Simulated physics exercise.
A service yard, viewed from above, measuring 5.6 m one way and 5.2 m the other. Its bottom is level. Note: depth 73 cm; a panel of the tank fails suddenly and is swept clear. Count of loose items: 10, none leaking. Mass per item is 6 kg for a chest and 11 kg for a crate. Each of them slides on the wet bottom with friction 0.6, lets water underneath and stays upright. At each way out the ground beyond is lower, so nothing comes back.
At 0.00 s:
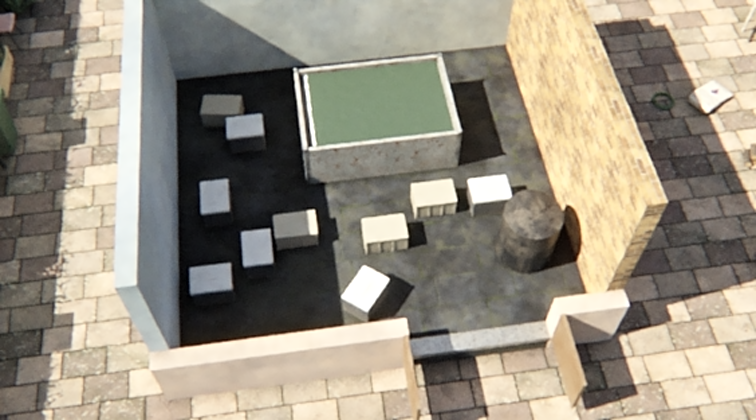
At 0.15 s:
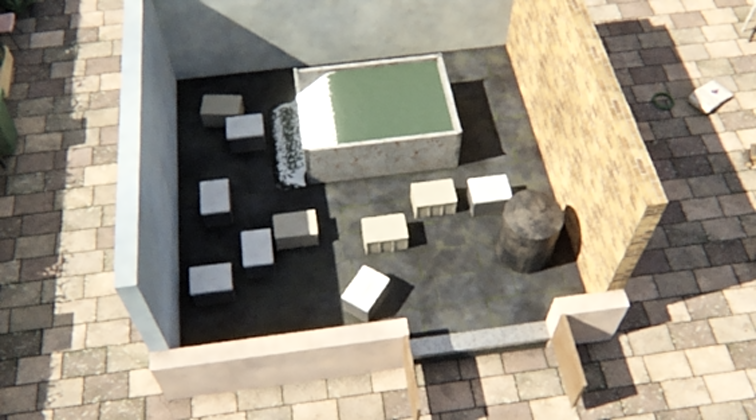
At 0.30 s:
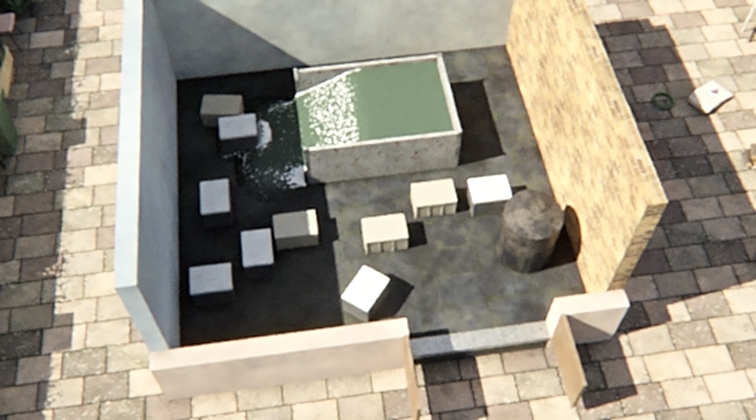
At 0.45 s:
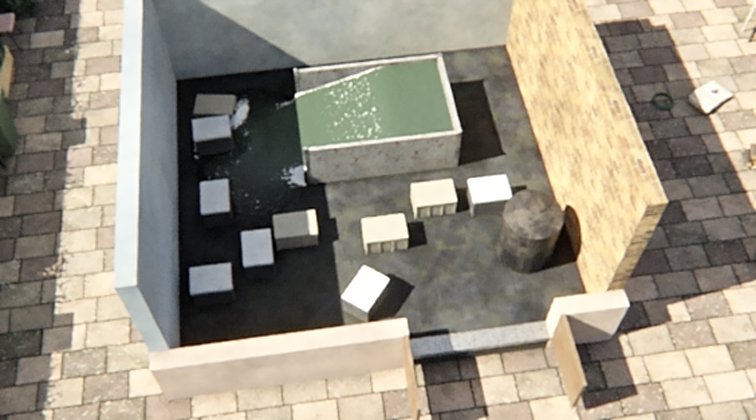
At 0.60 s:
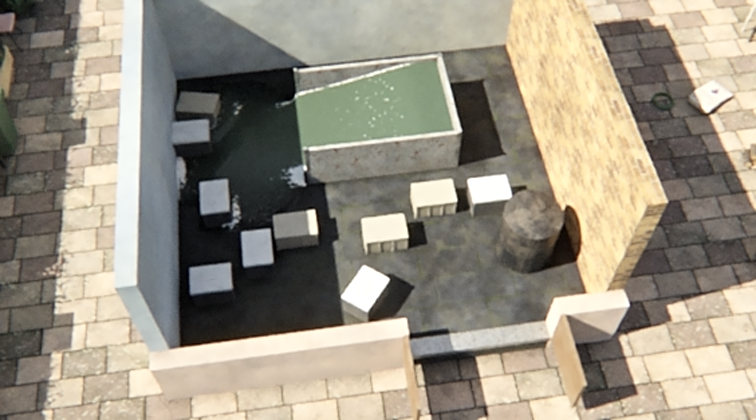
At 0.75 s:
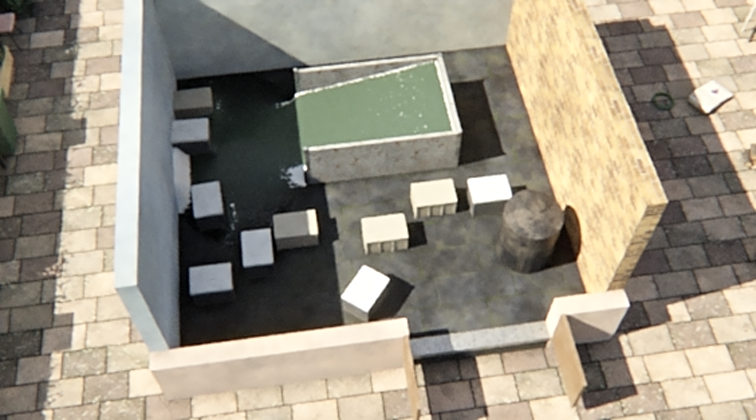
The video shows a walled yard from above, where greenish water bursts from the left side of a rectangular tank and spreads across the dark floor, pushing two nearby boxes leftward, then slightly shifting a third as the tank's level drops.
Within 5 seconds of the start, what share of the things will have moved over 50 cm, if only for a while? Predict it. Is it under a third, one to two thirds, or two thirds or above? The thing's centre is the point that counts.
It is two thirds or above.
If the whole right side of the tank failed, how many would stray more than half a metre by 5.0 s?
5.
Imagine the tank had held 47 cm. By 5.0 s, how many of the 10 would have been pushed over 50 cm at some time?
That would make 6 of them.
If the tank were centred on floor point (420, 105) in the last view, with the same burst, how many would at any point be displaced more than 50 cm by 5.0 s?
The answer would then be 8.
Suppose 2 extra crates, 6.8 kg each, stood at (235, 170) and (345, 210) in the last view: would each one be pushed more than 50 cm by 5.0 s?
Result, in sequence: Exceeded / not exceeded.
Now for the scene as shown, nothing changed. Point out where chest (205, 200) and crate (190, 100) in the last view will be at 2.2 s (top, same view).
First one near (203, 330), second near (229, 64).
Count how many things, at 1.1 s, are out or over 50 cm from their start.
Count then: 2.
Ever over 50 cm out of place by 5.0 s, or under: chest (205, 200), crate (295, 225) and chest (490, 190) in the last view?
Well, in that order it's topping it, topping it, not reaching it.
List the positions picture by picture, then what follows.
A chest at (245, 126) rests on the ground; a crate at (221, 105), on the bottom; water covers 3.2 m2; 0 of 10 have shifted, in the first frame.
A chest at (245, 126), on the bottom; a crate at (221, 105) rests on the ground; 4.1 m2 under water; 0 of 10 have shifted, in the second frame.
A chest at (238, 126) rests on the ground, 10 cm from its start; a crate at (221, 105) rests on the ground; water covers 5.1 m2; 1 of 10 have shifted, in the third frame.
A chest at (211, 127), on the bottom, 50 cm from its start; a crate at (214, 104), on the bottom, 10 cm from its start; water covers 6.4 m2; 2 of 10 have shifted, in the fourth frame.
A chest at (190, 131) rests on the ground, 82 cm from its start; a crate at (197, 102) rests on the ground, 38 cm from its start; 7.8 m2 under water; 2 of 10 have shifted, in the fifth frame.
A chest at (189, 130) floats, 82 cm from its start; a crate at (192, 99), on the bottom, 49 cm from its start; 8.7 m2 under water; 3 of 10 have shifted, in the sixth frame.
After 1.1 s 2 of 10 are over 50 cm from their spots; 3 afloat.
After 2.2 s 4 of 10 are over 50 cm from their spots; 4 afloat.
After 3.5 s 6 of 10 are over 50 cm from their spots; 4 afloat.
After 5.0 s 7 of 10 are over 50 cm from their spots, and 7 have been at some point; 7 afloat.
